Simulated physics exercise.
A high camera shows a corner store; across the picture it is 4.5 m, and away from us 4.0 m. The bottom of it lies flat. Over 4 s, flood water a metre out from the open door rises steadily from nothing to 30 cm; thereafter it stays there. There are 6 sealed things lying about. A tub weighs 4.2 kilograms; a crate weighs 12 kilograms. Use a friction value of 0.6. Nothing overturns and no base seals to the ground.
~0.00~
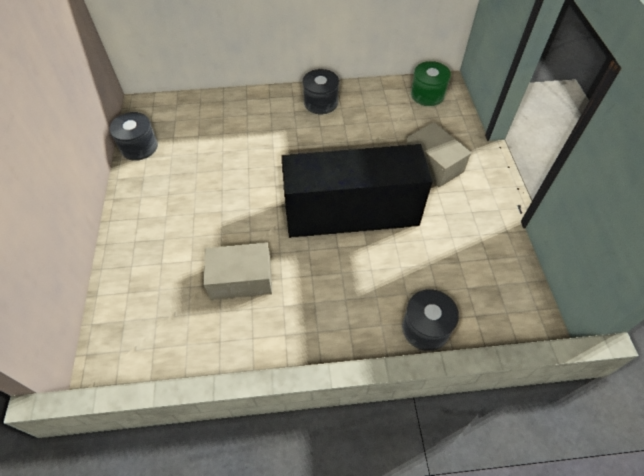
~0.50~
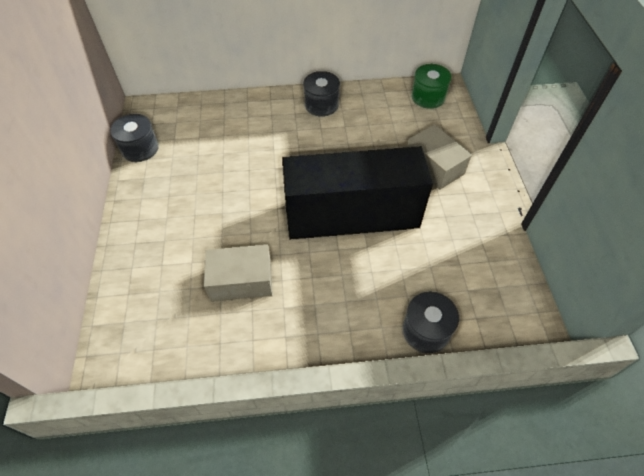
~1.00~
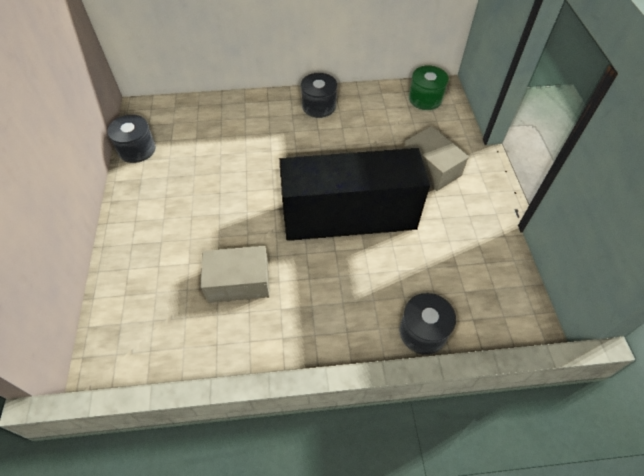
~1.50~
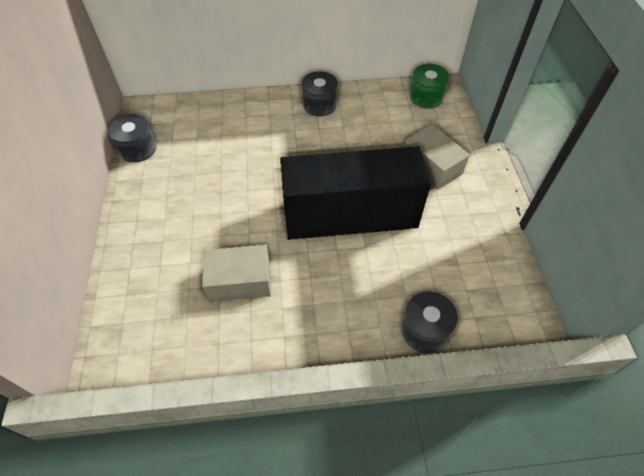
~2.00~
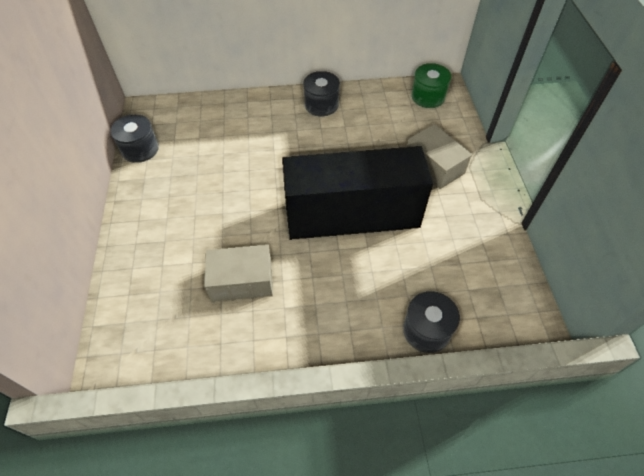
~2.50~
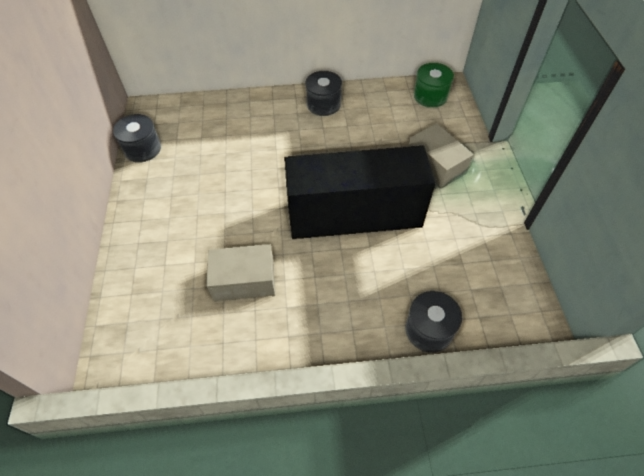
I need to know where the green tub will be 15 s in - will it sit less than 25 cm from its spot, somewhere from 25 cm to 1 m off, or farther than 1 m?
It is displaced moderately.
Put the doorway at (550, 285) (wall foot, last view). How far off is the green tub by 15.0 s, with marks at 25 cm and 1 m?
Outcome - green tub: Well off.
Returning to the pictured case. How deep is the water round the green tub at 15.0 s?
Depth approx. 9 cm.
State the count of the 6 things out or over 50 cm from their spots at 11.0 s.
Tally at that time: 5.
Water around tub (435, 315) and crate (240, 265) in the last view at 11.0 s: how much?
Some 13 cm at the first, some 16 cm at the second.
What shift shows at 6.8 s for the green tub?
Displacement by then near 0 cm.
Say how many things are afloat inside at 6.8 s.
Answer: 4.
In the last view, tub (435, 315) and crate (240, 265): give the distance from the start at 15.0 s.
In that order: 10 cm, 250 cm.
After 3.5 s the green tub is near (436, 74), 0.0 m from its start, aground; 0 afloat.
After 6.8 s the green tub is near (436, 74), 0.0 m from its start, aground; 4 afloat.
After 11.0 s the green tub is near (404, 78), 0.4 m from its start, afloat; 6 afloat.
After 15.0 s the green tub is near (454, 94), 0.5 m from its start, afloat; 6 afloat.
